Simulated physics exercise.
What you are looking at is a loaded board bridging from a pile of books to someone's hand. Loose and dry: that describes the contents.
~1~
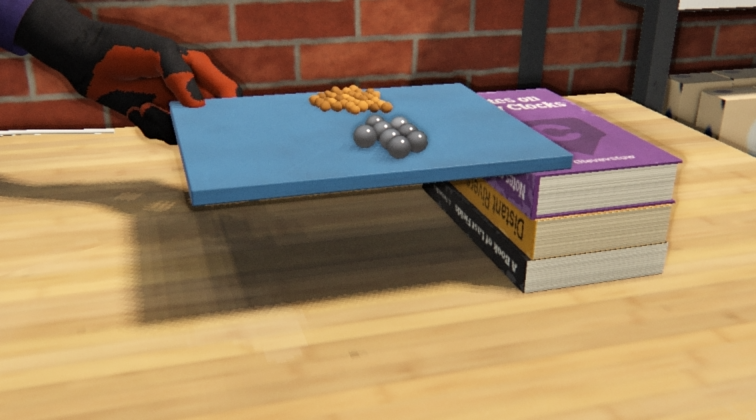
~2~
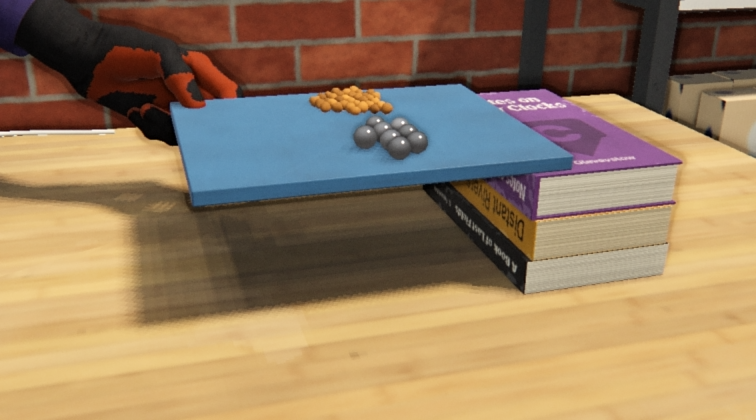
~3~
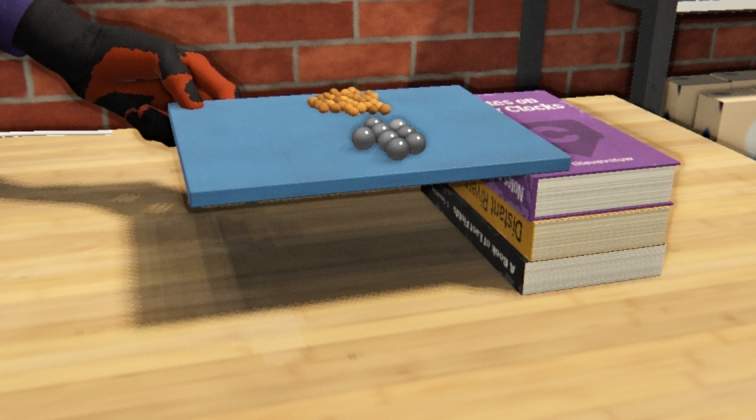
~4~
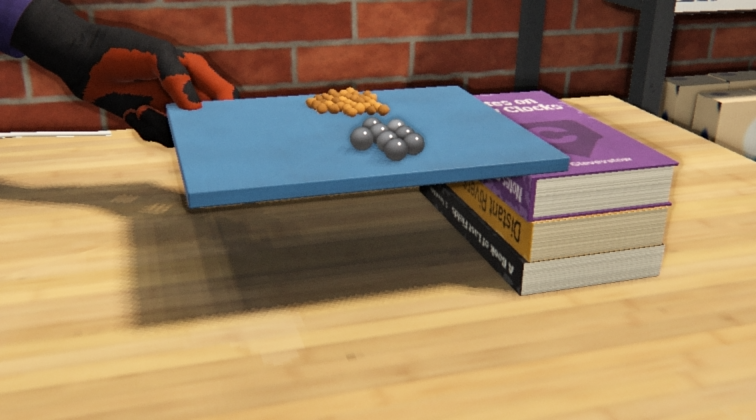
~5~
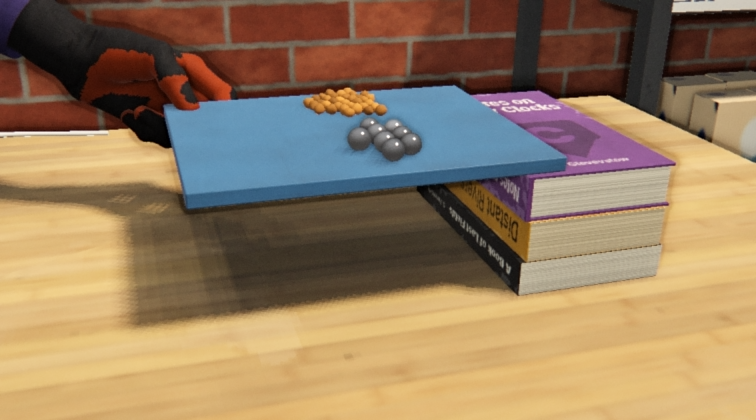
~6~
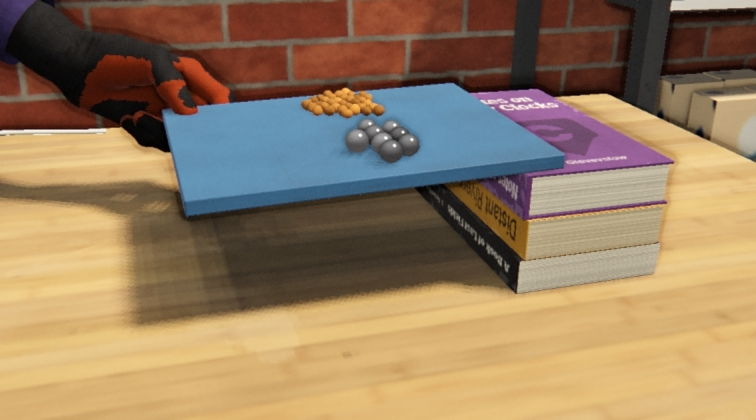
A gloved hand at left holds one end of a blue board almost still, lowering it very slightly, while the other end rests on three stacked books; the grey balls and small orange pieces on top stay in place.
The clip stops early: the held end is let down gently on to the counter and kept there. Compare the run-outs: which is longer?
The closer one.
Then, 0.25 s past the last view, board sloping at 9°; front handful all still on the board; back handful all still on the board.
Then, 0.58 s past the last view, board sloping at 20°; front handful all still on the board; back handful all still on the board.
Then, 0.92 s past the last view, board resting at 24°; front handful mostly up to a board's length out; back handful about half still on the board.
Finally, board resting at 24°; front handful mostly more than two board lengths out, most gone off the counter; back handful mostly less than half a board's length out; the front handful has gone farther.
